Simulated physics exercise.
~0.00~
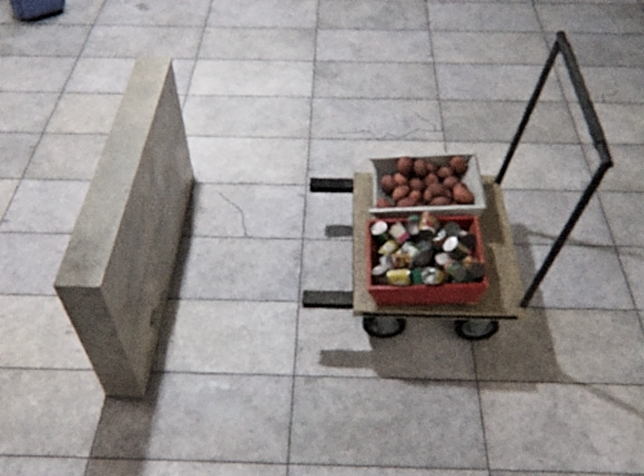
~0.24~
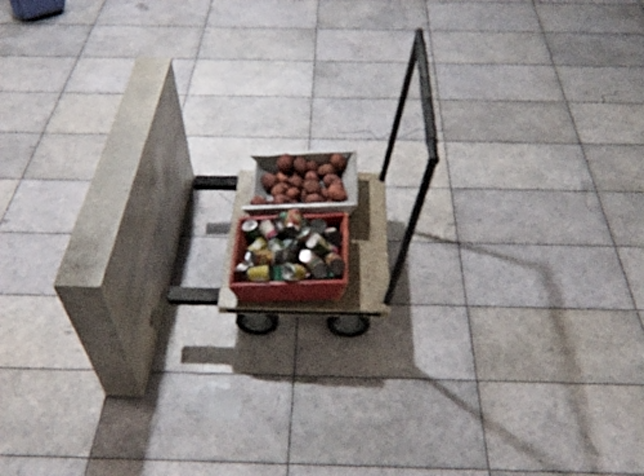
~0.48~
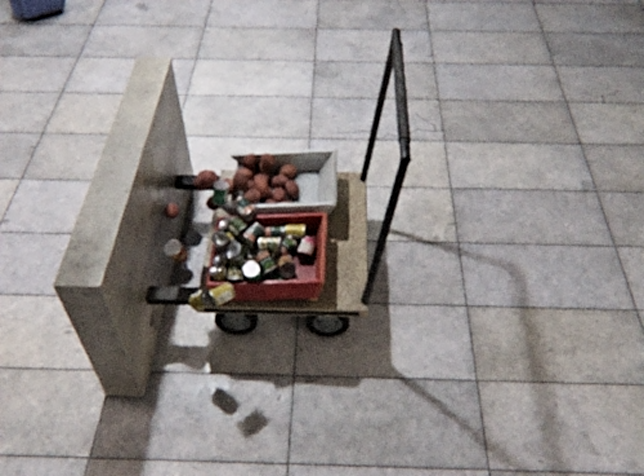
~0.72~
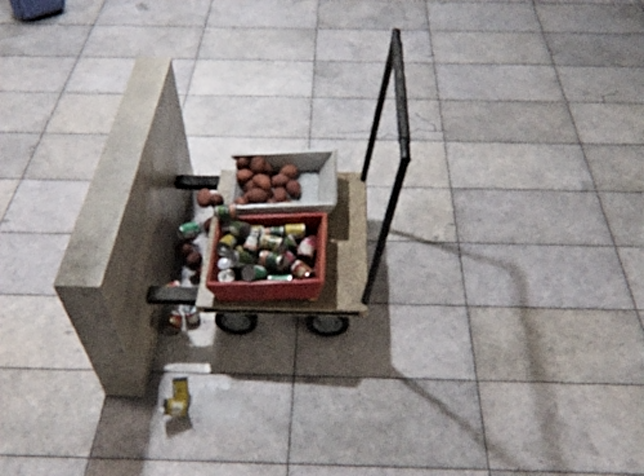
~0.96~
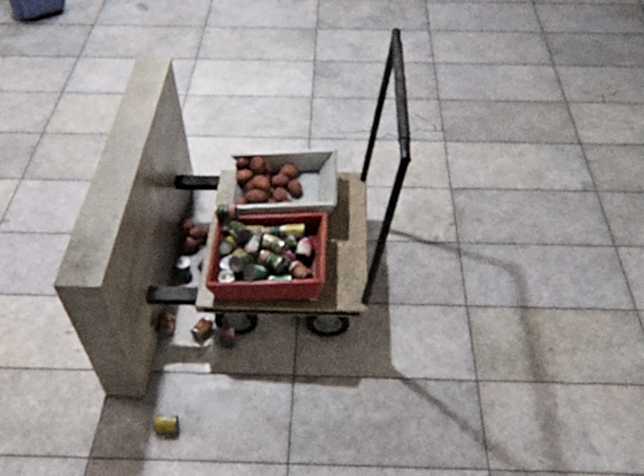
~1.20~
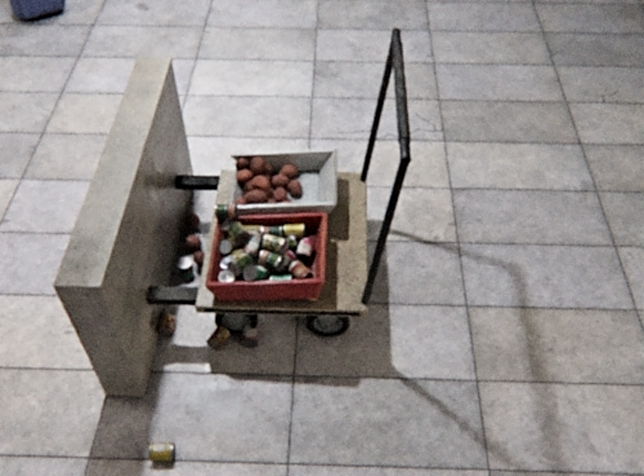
A flatbed trolley carrying a red tote of small tins and a white tote of red potatoes rolled left into a wall and stopped dead, throwing some of both over the front onto the floor, while most stayed in the totes.
